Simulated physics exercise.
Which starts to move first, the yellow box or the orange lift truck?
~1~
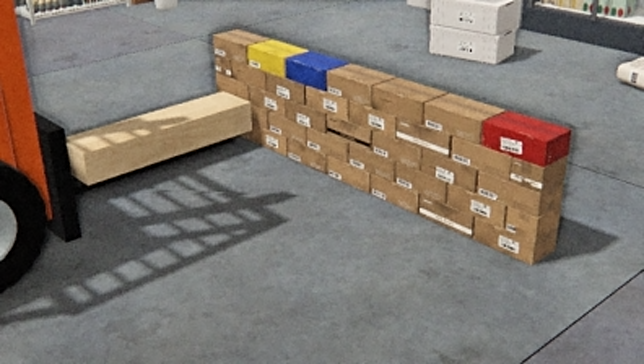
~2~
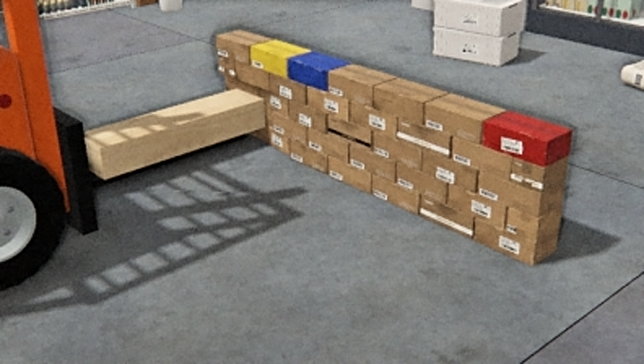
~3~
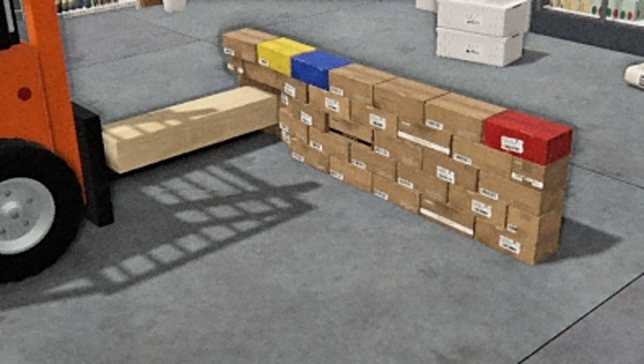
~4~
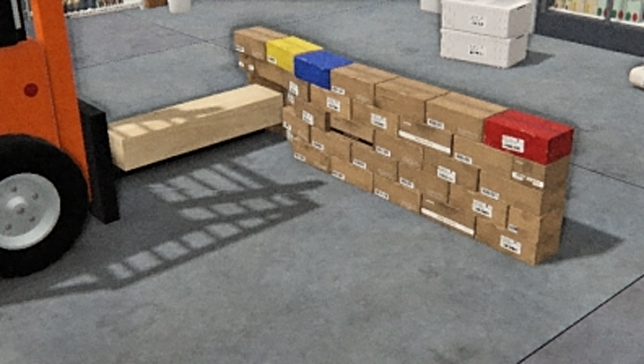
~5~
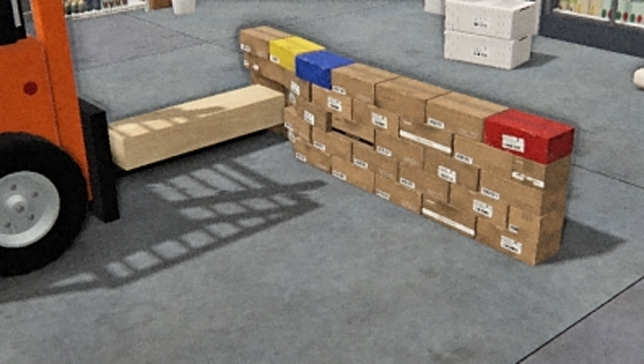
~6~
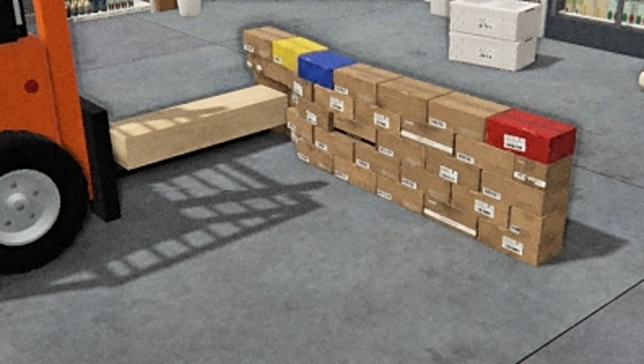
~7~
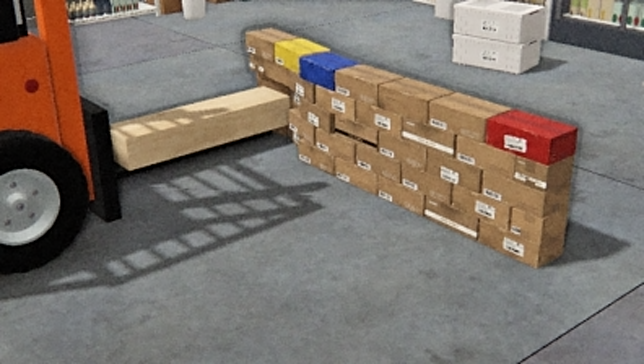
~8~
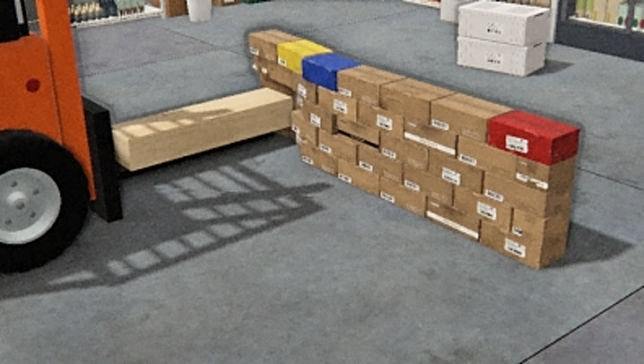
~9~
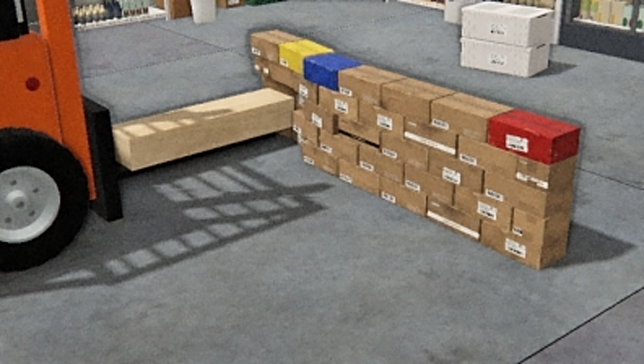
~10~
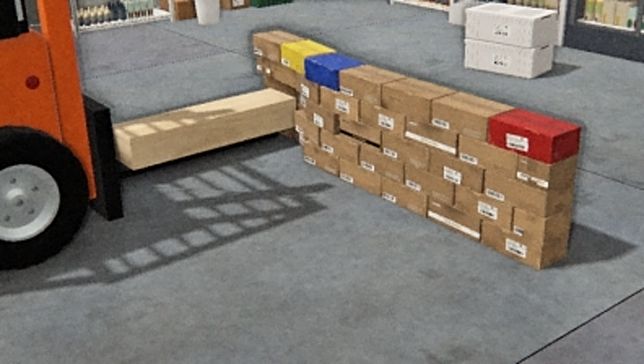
The orange lift truck moves first, rolling to the right. The yellow box on top of the wall only shifts afterwards, as the case pushes the left end back.
An orange lift truck at the left pushes a long, pale wooden-looking case into the left end of a low wall of brown boxes. The wall stands on a grey warehouse floor, seen from above at an angle by a slowly drifting camera, with a yellow and a blue box on top near the left and a red one at the right end. The truck rolls right and the case presses in, shoving the left end back so the wall bends. The yellow box shifts a little with it. Then the truck stops, and every box stays up, the red one unmoved.
